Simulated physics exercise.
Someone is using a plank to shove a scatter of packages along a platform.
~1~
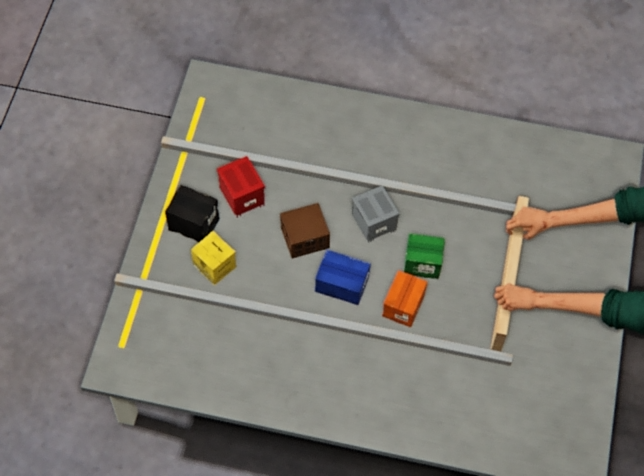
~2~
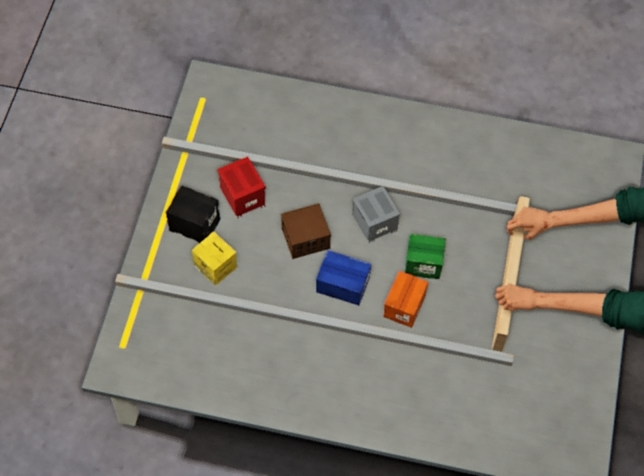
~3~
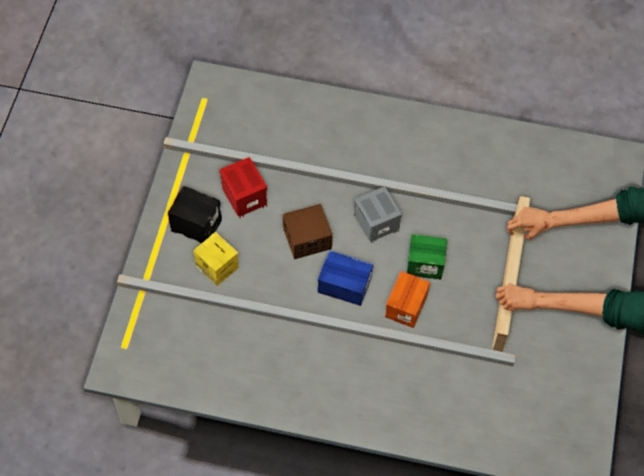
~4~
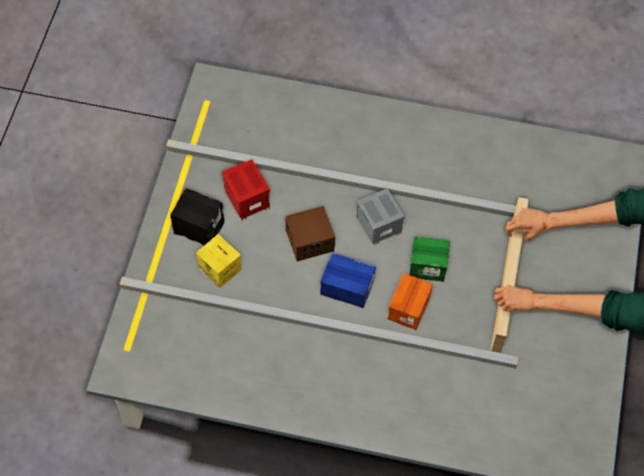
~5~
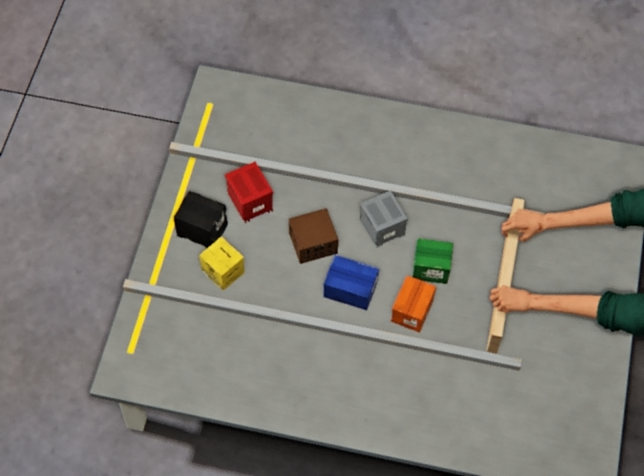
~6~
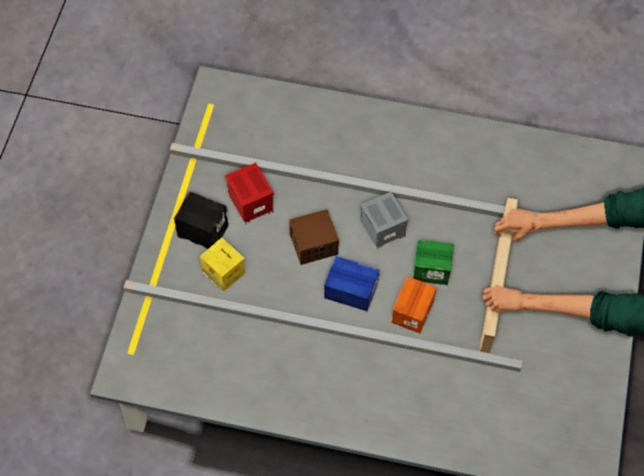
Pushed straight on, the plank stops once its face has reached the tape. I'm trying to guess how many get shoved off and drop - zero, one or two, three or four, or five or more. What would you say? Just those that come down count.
I would say five or more.
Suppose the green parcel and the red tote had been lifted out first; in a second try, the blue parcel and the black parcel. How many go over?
Falls come to 3 the first time and 3 the other time.
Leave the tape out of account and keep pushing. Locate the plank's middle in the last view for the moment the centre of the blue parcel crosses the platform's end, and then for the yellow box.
Blue parcel: (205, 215); yellow box: (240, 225).
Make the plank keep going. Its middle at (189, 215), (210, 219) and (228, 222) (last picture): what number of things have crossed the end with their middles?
That makes 5, 2, 2.
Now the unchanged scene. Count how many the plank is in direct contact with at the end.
The number is 3.
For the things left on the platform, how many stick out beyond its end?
That'd be 3.
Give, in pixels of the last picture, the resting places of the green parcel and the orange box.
Around (155, 207) and around (143, 253).
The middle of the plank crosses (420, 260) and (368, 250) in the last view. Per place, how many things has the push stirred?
The number moved is 2 and then 5.
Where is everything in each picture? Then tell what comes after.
The first picture shows black parcel (193, 215); yellow box (214, 259); red tote (241, 187); plank (510, 274); tape (164, 216).
The second picture shows yellow box (215, 259); blue parcel (343, 278).
The third picture shows red tote (244, 188); grey tote (377, 215).
The fourth picture shows black parcel (198, 218); orange box (410, 302).
The fifth picture shows yellow box (222, 264); plank (506, 276).
The sixth picture shows black parcel (202, 222); yellow box (223, 265); red tote (250, 194); plank (499, 275); tape (173, 222).
Soon after, none off yet; black parcel at rest near (202, 222); yellow box at rest near (223, 265); red tote at rest near (250, 194).
Then, none off yet; black parcel at rest near (202, 222); yellow box moved a little near (206, 263); red tote moved a little near (241, 184).
Further on, none off yet; black parcel moved about its own width near (137, 210); yellow box moved well along near (129, 250); red tote moved about its own width near (197, 169).
By the end, the number that fall off is five or more; fallen, blue parcel, brown crate, red tote, yellow box and black parcel.
